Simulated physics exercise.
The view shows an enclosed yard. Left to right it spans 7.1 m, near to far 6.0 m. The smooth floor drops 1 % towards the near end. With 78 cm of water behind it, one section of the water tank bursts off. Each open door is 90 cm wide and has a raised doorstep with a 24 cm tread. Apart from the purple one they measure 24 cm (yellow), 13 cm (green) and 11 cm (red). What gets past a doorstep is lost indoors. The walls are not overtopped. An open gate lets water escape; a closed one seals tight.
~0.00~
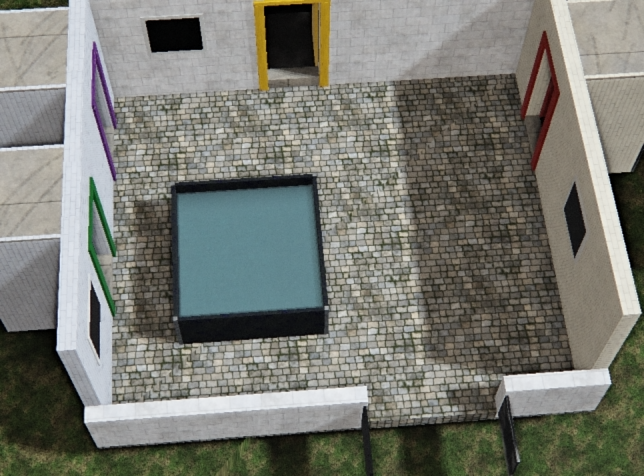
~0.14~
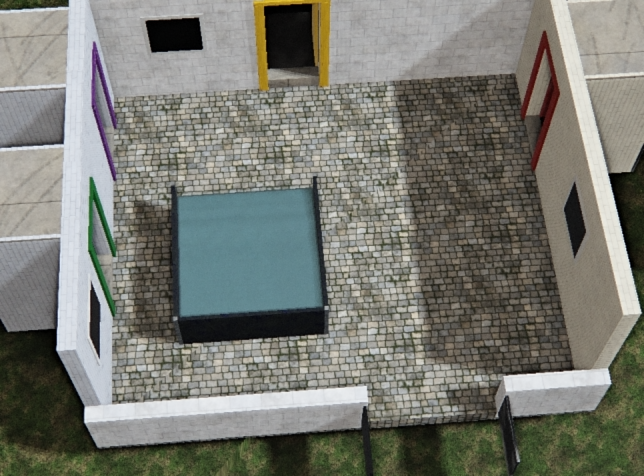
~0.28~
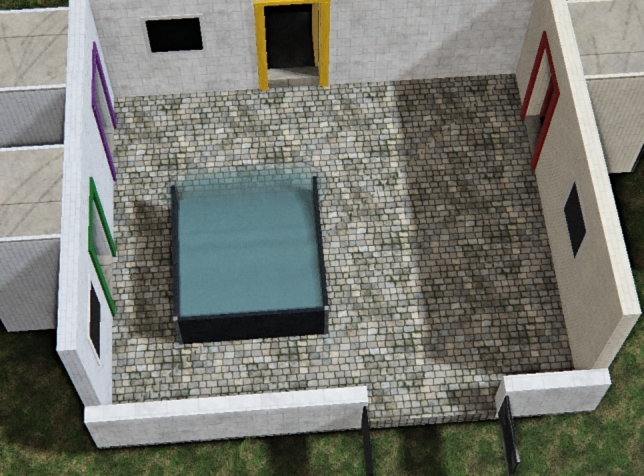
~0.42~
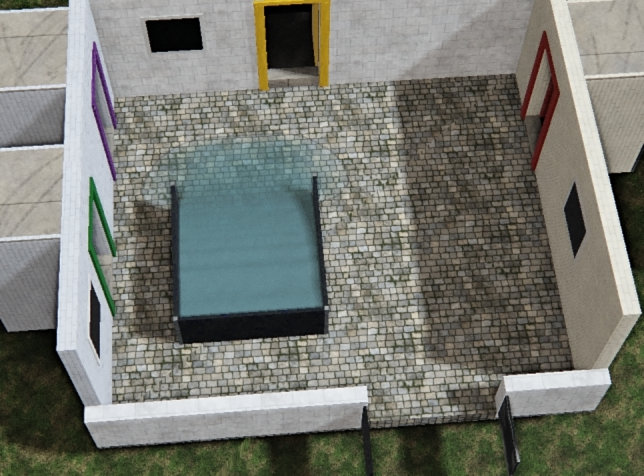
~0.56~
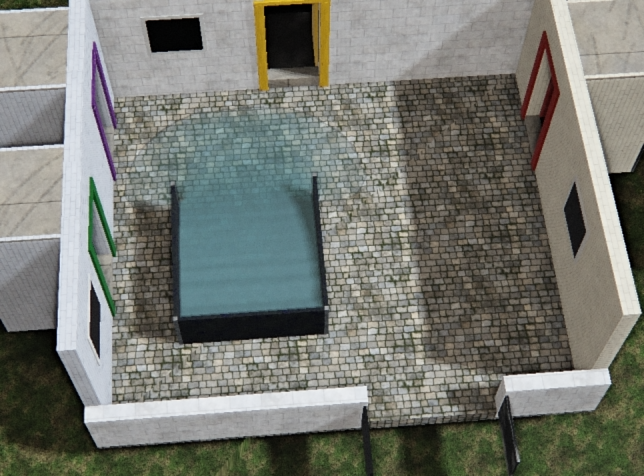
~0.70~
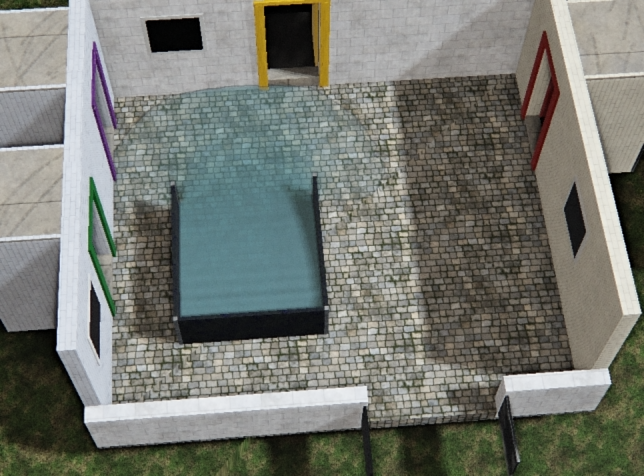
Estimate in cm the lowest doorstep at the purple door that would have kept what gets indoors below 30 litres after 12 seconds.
Close to 25 cm is just enough.
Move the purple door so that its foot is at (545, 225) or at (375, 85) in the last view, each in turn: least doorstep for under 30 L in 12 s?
About 7.5 and 12.5 cm.
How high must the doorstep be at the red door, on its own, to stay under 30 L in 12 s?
Roughly 17 cm at red.
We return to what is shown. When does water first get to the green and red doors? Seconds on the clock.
Arrival: Green 2.8 s, red 2.6 s.
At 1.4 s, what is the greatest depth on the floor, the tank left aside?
About 48 cm.
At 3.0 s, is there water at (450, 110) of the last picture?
It is wet.
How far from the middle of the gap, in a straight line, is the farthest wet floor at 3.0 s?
Some 5.4 m out.
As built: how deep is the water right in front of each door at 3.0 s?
Depths in cm: Yellow 28, green 6, purple 27, red 21.
After 1.4 s water covers 30 % of the floor, deepest (48 cm) near (126, 99); 14 cm at the purple door, 0 litres in over its 10 cm doorstep.
After 3.0 s water covers 45 % of the floor, deepest (37 cm) near (115, 100); 27 cm at the purple door, 99 litres in over its 10 cm doorstep.
After 12.0 s water covers 100 % of the floor, deepest (12 cm) near (540, 393); 4 cm at the purple door, 237 litres in over its 10 cm doorstep.
At the purple door as built, the water arrived by 0.8 s and peaked near 27 cm at 2.2 s.
Run again over the same 12 s with other heights there, 55 litres in over 21.5 cm, 12 litres over 29 cm. The limit of 30 litres is kept from about 25 cm up.
